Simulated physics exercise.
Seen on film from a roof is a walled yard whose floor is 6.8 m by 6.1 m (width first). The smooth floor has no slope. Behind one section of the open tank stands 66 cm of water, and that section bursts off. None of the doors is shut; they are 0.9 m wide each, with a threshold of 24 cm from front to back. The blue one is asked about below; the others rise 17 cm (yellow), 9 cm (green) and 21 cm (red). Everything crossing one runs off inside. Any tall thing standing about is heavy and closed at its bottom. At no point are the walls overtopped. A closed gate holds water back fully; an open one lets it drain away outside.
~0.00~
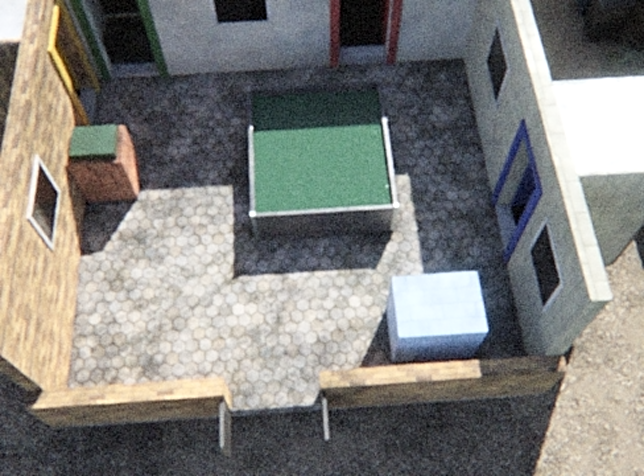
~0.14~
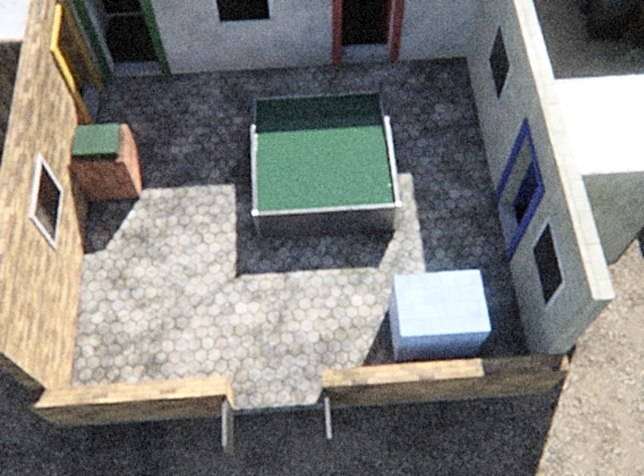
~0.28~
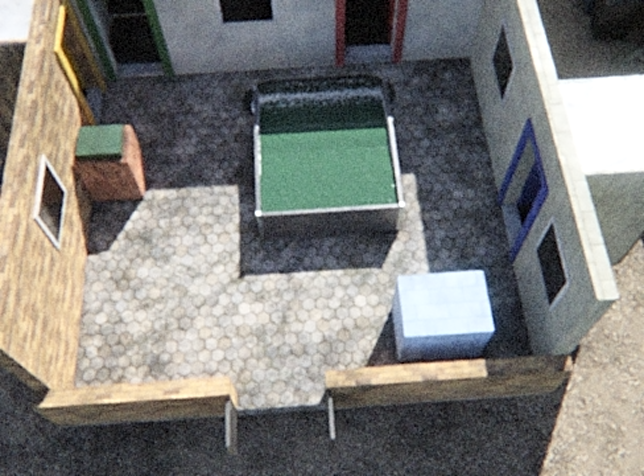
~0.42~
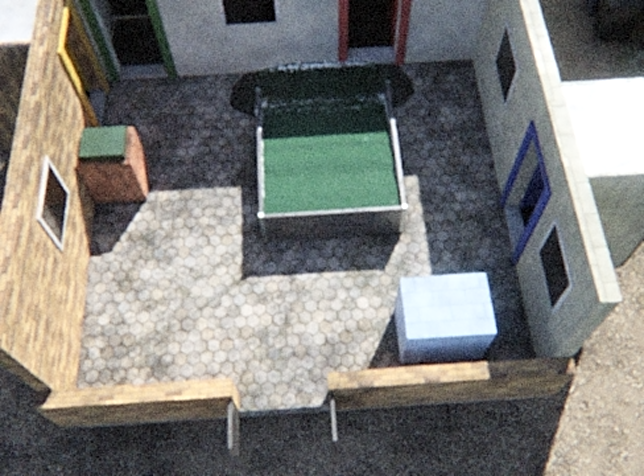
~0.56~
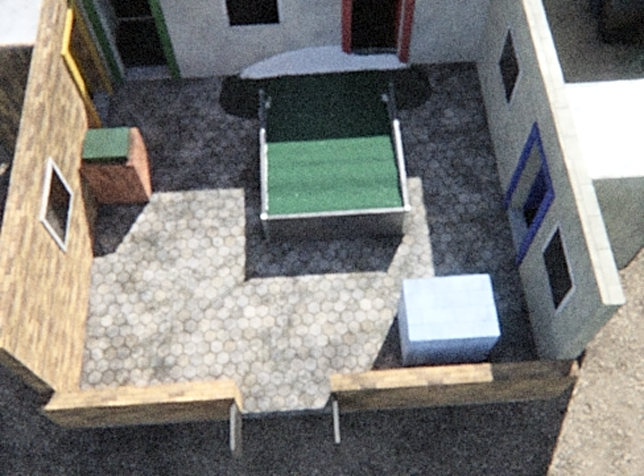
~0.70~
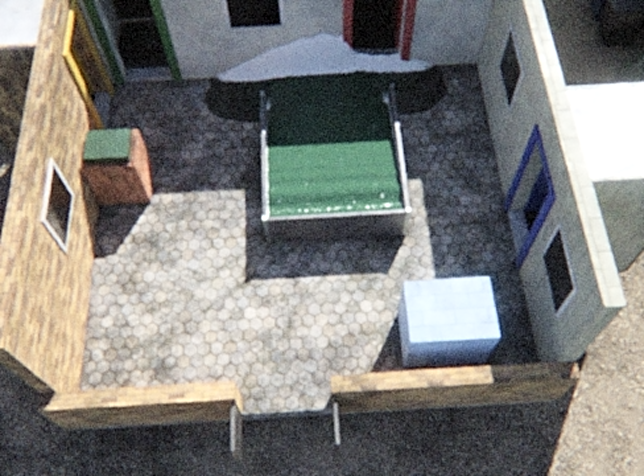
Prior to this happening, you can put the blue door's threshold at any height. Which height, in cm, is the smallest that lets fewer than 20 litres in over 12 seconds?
The smallest is roughly 7 cm.
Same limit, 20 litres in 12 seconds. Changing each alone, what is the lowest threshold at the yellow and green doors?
Some 26 cm for yellow, some 17 cm for green.
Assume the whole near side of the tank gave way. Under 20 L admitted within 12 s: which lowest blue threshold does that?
If so: Around 10.0 cm.
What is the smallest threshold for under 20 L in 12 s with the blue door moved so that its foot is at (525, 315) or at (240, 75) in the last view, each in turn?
About 11.0 cm, then about 26 cm.
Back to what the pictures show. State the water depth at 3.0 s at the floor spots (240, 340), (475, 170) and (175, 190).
Roughly 0, 8 and 2 cm, in turn.
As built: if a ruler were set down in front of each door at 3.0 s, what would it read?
Yellow door 31 cm, green door 12 cm, blue door 5 cm, red door 27 cm.
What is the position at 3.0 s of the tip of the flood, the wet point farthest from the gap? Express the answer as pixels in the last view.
The tip of the flood lies near (91, 294).
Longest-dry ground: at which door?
That would be the blue door.
After 1.4 s water covers 15 % of the floor, deepest (50 cm) near (317, 78); it has not reached the blue door.
After 3.0 s water covers 40 % of the floor, deepest (38 cm) near (107, 145); 5 cm at the blue door, 0 litres in over its 8 cm threshold.
After 12.0 s water covers 95 % of the floor, deepest (13 cm) near (97, 234); 9 cm at the blue door, 11 litres in over its 8 cm threshold.
At the blue door as built, the water arrived by 2.6 s and peaked near 11 cm at 9.0 s.
Run again over the same 12 s with other heights there, 28 litres in over 6 cm, 11 litres over 8 cm. The limit of 20 litres is kept from about 7 cm up.
